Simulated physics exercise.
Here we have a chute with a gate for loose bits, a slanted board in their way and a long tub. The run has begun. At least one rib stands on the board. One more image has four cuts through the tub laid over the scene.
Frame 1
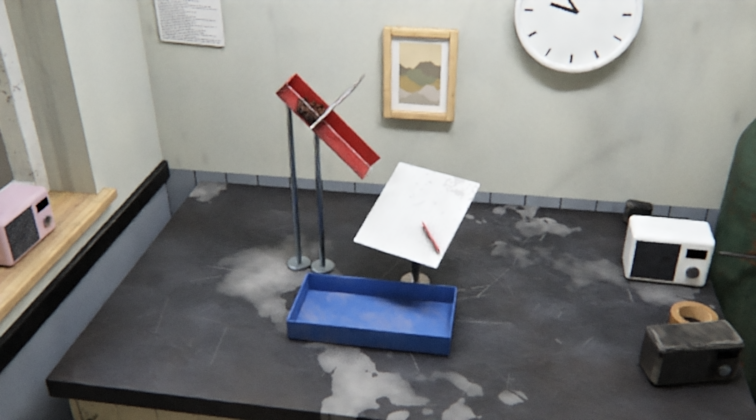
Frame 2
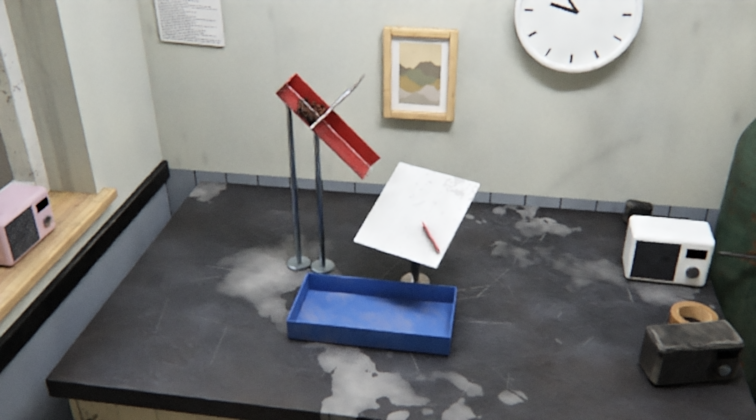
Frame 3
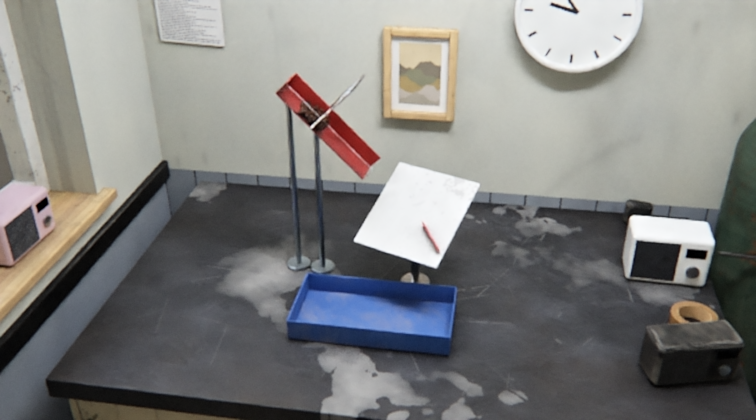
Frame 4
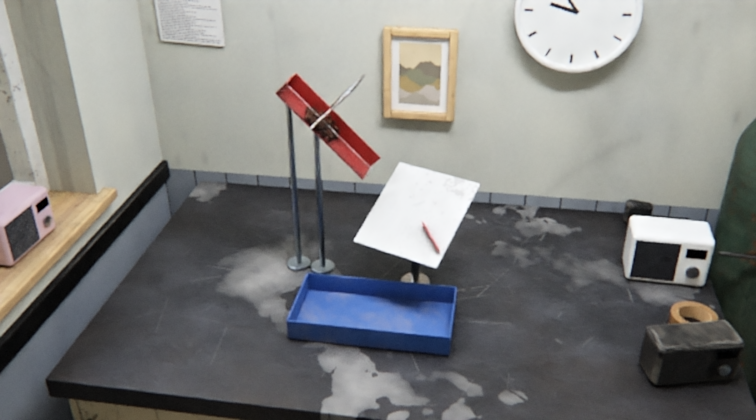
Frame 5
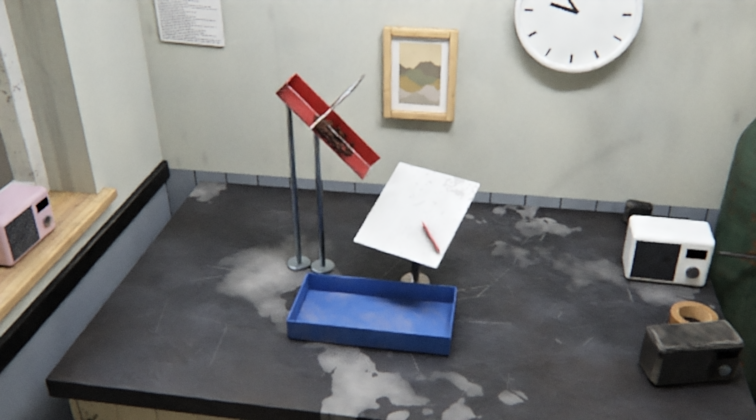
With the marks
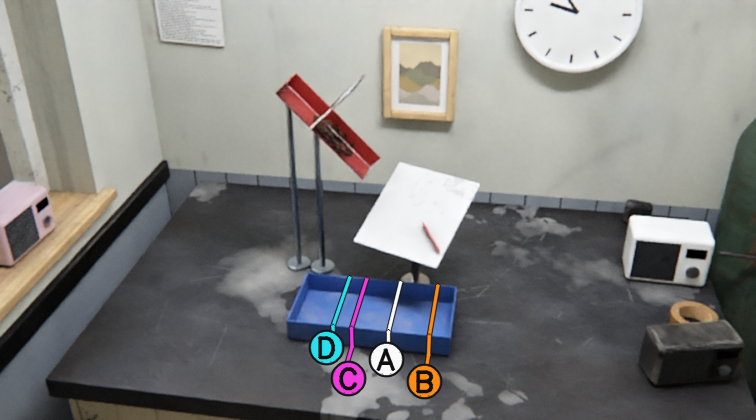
Small brown berries sliding down a sloping red chute past a raised gate, above a white slanted board and blue tub.
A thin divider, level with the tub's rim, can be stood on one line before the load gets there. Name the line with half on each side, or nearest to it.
Use line A.
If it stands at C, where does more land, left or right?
The right side.
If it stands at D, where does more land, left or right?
The right side.
On the marked copy, line A crosses the front rim at (388, 331); line B crosses the front rim at (429, 335); line C crosses the front rim at (351, 327); line D crosses the front rim at (333, 325).
Choosing A, of what is caught, close to a third on the left of the divider, close to two thirds on the right.
Choosing B, of what is caught, all but a few on the left of the divider, a small share on the right.
Choosing C, of what is caught, close to a quarter on the left of the divider, the bulk on the right.
Choosing D, of what is caught, only a few on the left of the divider, all but a few on the right.
